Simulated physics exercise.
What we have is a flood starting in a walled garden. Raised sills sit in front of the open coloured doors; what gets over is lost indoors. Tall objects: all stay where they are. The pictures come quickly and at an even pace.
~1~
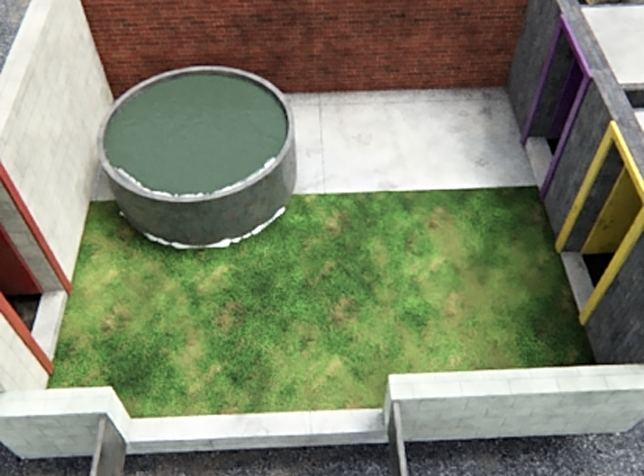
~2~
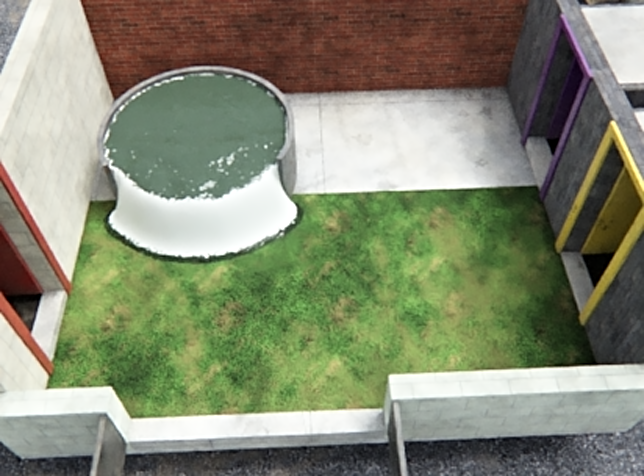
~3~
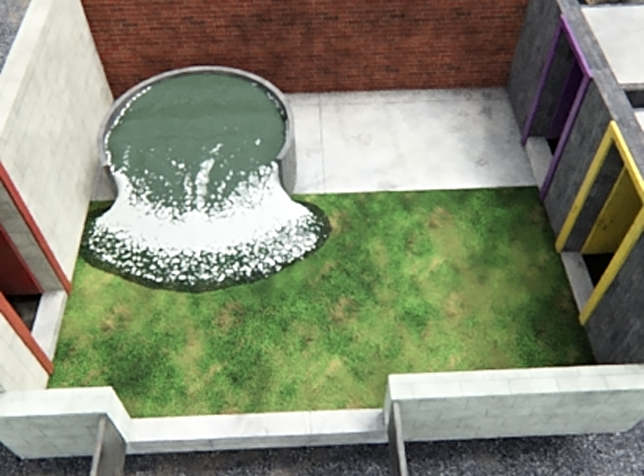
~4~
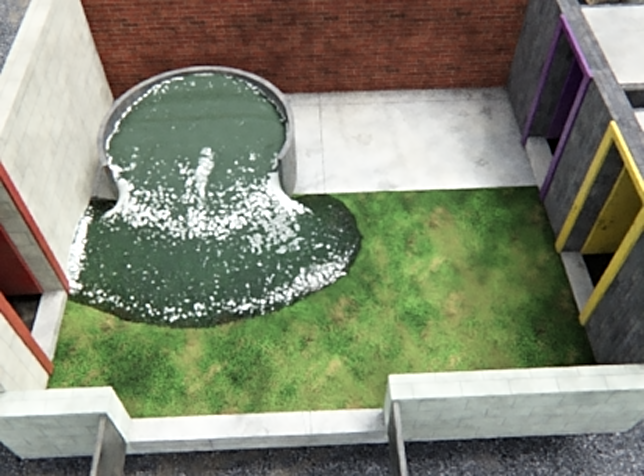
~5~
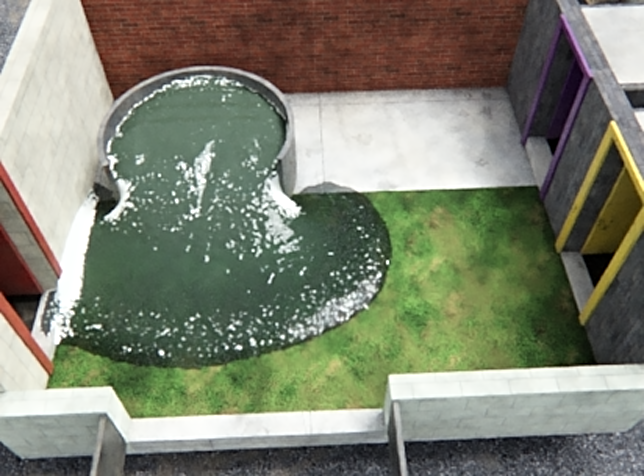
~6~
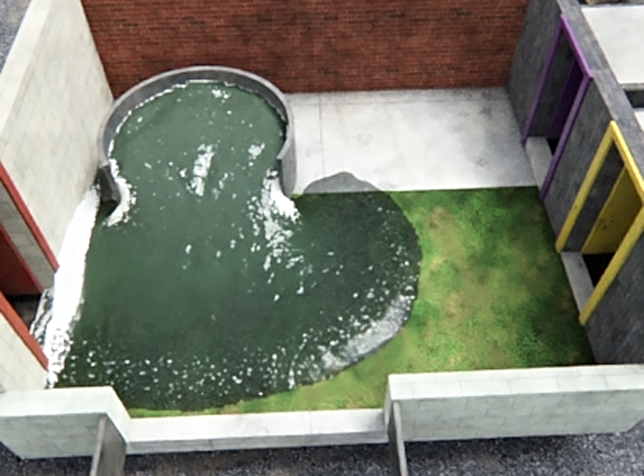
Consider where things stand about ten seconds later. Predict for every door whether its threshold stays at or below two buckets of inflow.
The purple door stays at or below. The red door goes above two buckets. The yellow door goes above two buckets.
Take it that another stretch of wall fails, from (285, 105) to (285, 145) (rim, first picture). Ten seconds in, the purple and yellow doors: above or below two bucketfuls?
Purple tops the threshold and yellow tops the threshold.
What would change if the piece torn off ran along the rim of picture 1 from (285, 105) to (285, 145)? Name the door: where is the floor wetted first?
I say the purple one.
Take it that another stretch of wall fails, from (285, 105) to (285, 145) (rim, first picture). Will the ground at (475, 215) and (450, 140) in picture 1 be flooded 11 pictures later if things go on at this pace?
Respectively: Drenched and drenched.
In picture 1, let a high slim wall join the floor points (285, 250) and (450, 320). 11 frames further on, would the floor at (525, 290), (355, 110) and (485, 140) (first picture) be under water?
Taking them in order, I'd say soaked, parched and parched.
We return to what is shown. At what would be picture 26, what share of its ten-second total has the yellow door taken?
Around 0 percent.
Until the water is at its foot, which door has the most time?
My pick is the purple one.
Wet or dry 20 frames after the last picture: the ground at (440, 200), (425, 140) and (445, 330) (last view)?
First spot submerged, second spot spared, third spot submerged.
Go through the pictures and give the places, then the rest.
In the first frame, still water in the round tank at (198, 132).
In the second frame, the front is at (298, 214), out from the gap at (197, 230).
In the third frame, water pours out at (198, 231) and has run to (322, 220).
In the fourth frame, the front is at (353, 249), out from the gap at (198, 234).
In the fifth frame, water pours out at (199, 234) and has run to (383, 256).
In the sixth frame, water pours out at (199, 235) and has run to (409, 297).
A moment on, water covers 55 % of the floor; the purple door not reached, the red door under two buckets in, the yellow door not reached.
Next, water covers 60 % of the floor; the purple door not reached, the red door over two buckets in, the yellow door not reached.
Then, water covers 70 % of the floor; the purple door not reached, the red door far over two buckets in, the yellow door wet at the sill, nothing in.
Later, water covers 80 % of the floor; the purple door wet at the sill, nothing in, the red door far over two buckets in, the yellow door over two buckets in.
In the end, water covers 100 % of the floor; the purple door wet at the sill, nothing in, the red door far over two buckets in, the yellow door far over two buckets in.
